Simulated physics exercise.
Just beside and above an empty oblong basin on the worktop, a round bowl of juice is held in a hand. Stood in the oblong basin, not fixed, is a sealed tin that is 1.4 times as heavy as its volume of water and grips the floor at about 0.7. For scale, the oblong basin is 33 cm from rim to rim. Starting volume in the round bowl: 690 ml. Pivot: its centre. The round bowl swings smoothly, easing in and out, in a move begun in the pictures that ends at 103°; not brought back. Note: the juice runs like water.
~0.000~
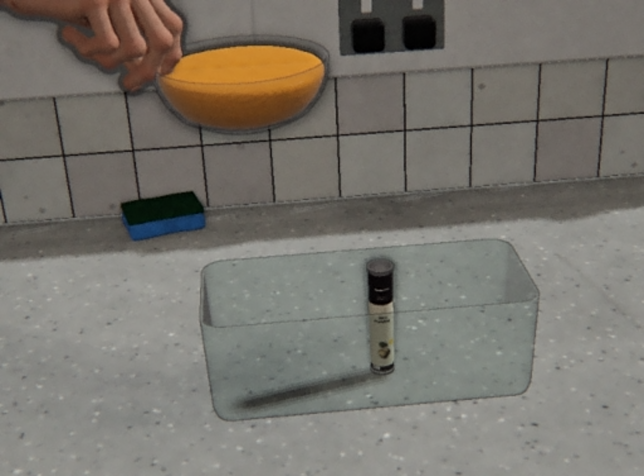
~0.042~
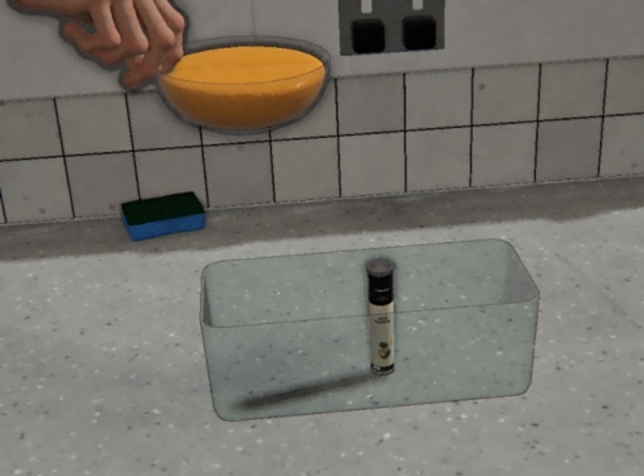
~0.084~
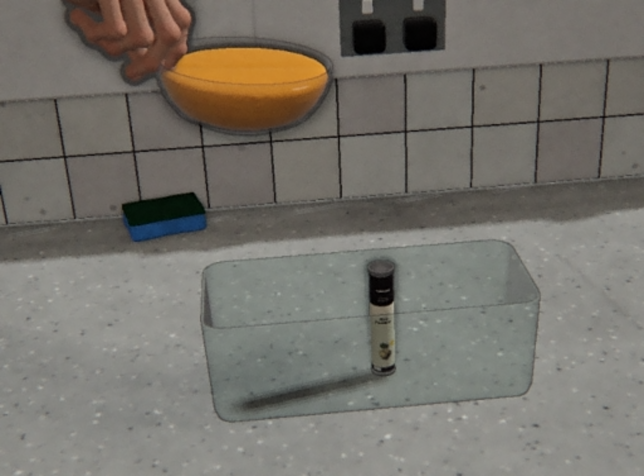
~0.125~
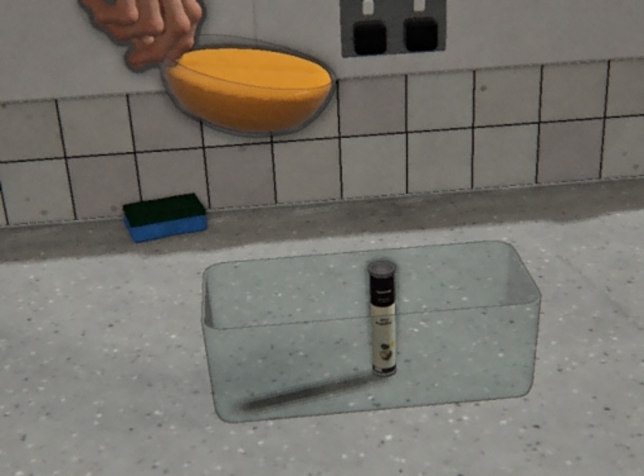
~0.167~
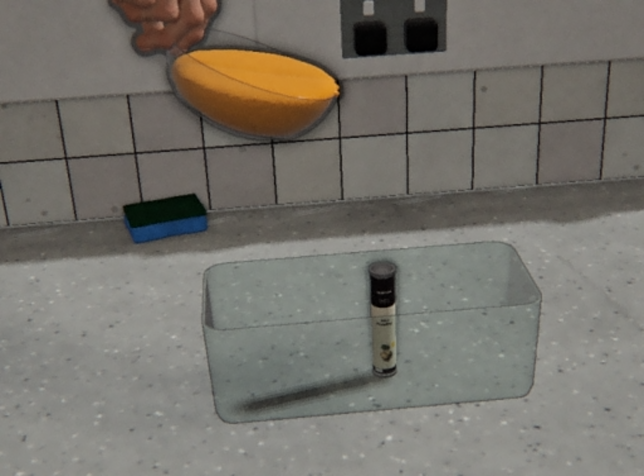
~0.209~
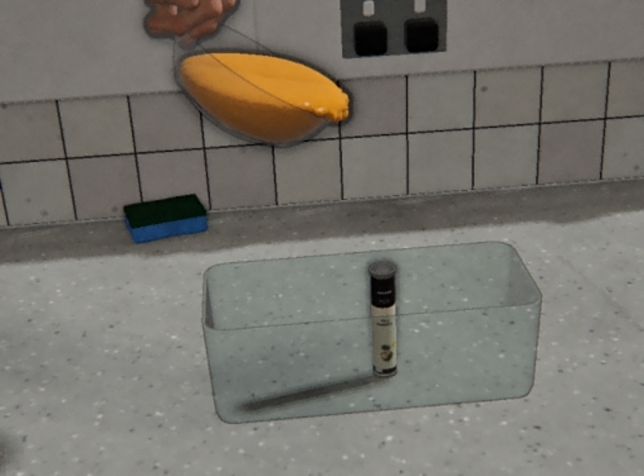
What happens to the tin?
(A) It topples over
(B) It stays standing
(B) It stays standing.
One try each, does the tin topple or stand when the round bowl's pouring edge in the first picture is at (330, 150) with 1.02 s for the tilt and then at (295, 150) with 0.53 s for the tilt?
In the first try it remains standing; in the second it comes down.
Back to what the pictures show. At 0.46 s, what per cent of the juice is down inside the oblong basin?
28 %, more or less.
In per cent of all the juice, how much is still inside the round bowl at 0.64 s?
Roughly 0 percent remains.
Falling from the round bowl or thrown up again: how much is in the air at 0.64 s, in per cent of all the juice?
Close to 12 in every hundred parts.
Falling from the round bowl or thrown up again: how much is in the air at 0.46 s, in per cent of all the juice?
Around 68 in a hundred.
Then, 0.46 s in, the tilt is 98° and 4 per cent is still to pour; the tin stands where it began.
Then, 0.64 s in, the tilt is 103° and 0 per cent is still to pour; the tin stands where it began.
Then, 0.82 s in, the tilt is 103° and 0 per cent is still to pour; the tin stands where it began.
Then, 1.03 s in, the tilt is 103° and 0 per cent is still to pour; the tin stands where it began.
Finally, the tin stands where it began.
